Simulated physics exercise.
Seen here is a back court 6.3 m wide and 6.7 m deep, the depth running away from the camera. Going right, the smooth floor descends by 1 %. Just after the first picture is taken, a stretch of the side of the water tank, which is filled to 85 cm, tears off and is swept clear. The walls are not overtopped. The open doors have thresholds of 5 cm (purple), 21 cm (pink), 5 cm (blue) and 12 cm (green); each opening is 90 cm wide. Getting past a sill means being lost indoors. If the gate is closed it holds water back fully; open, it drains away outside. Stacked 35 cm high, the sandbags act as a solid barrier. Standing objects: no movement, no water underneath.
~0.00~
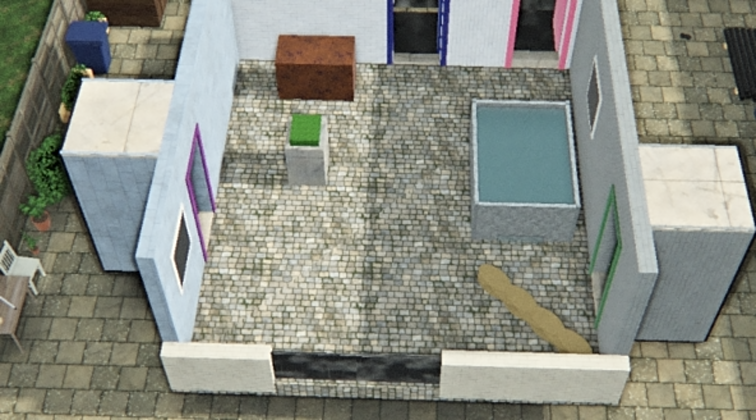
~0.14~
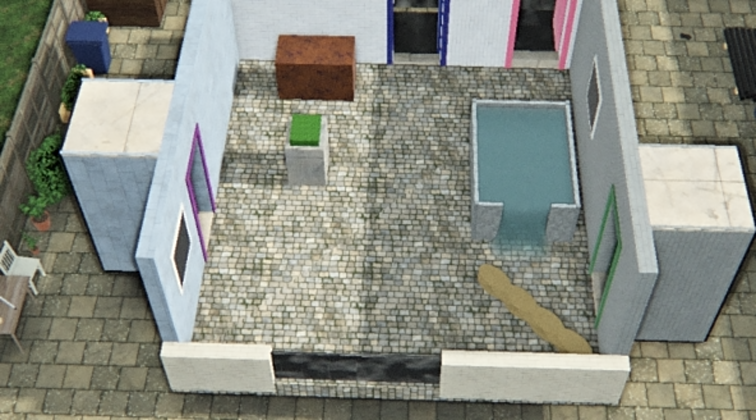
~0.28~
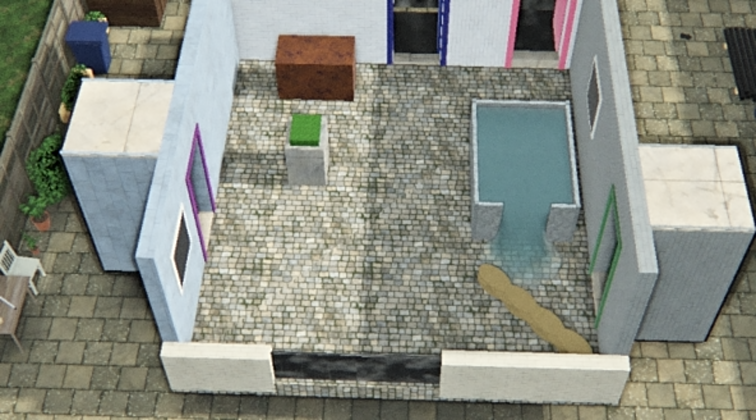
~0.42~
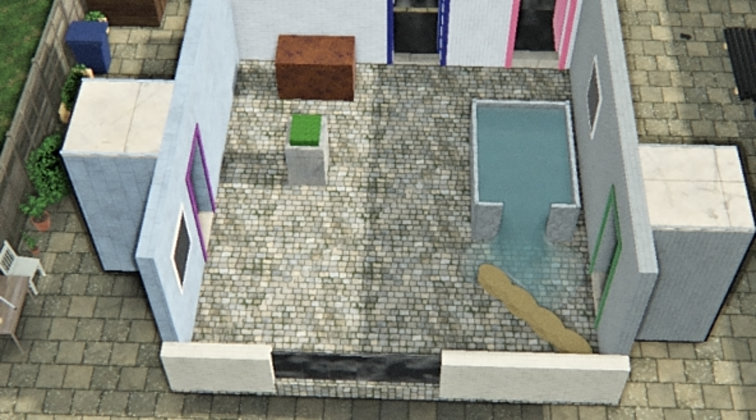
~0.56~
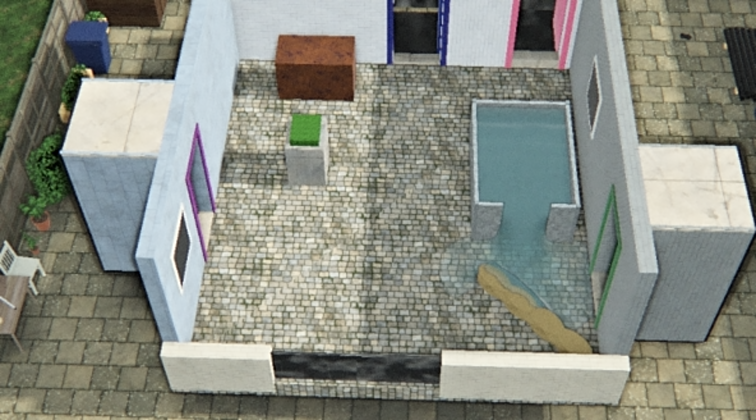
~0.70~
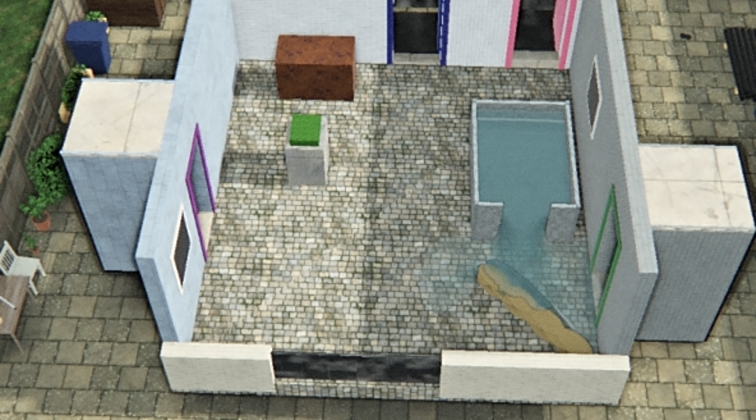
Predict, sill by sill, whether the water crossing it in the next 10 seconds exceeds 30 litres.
In order: Purple door: Within the limit; pink door: Within the limit; blue door: Within the limit; green door: Past the limit.
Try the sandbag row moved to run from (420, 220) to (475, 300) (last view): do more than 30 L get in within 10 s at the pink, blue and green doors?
Then the pink door is fine, the blue door is fine, and the green door is too much.
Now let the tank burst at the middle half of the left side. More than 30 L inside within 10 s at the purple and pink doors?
For purple, too much; for pink, too little.
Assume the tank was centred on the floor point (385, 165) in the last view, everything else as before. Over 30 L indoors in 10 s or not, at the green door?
Lab note: Green door limit not exceeded.
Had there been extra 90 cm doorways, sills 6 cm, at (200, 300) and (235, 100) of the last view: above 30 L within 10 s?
In turn: Beyond it, short of it.
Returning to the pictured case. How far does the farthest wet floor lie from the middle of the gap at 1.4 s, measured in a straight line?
Some 3.4 metres from the gap.
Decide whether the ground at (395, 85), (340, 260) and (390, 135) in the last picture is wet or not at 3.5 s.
Status of the three spots: Free of it, inundated, free of it.
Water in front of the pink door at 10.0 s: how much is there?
Roughly 8.5 centimetres.
After 1.4 s water covers 20 % of the floor and is deepest (60 cm) near (589, 349); purple door not reached, pink door not reached, blue door not reached, green door 31 cm at the sill, 39 L in.
After 2.2 s water covers 35 % of the floor and is deepest (52 cm) near (588, 339); purple door not reached, pink door not reached, blue door not reached, green door 34 cm at the sill, 192 L in.
After 3.5 s water covers 50 % of the floor and is deepest (37 cm) near (551, 318); purple door 3 cm at the sill, 0 L in, pink door not reached, blue door not reached, green door 32 cm at the sill, 417 L in.
After 6.0 s water covers 60 % of the floor and is deepest (24 cm) near (588, 339); purple door 6 cm at the sill, 6 L in, pink door 10 cm at the sill, 0 L in, blue door not reached, green door 24 cm at the sill, 685 L in.
After 10.0 s water covers 90 % of the floor and is deepest (15 cm) near (588, 339); purple door 4 cm at the sill, 8 L in, pink door 8 cm at the sill, 0 L in, blue door 2 cm at the sill, 0 L in, green door 15 cm at the sill, 799 L in.
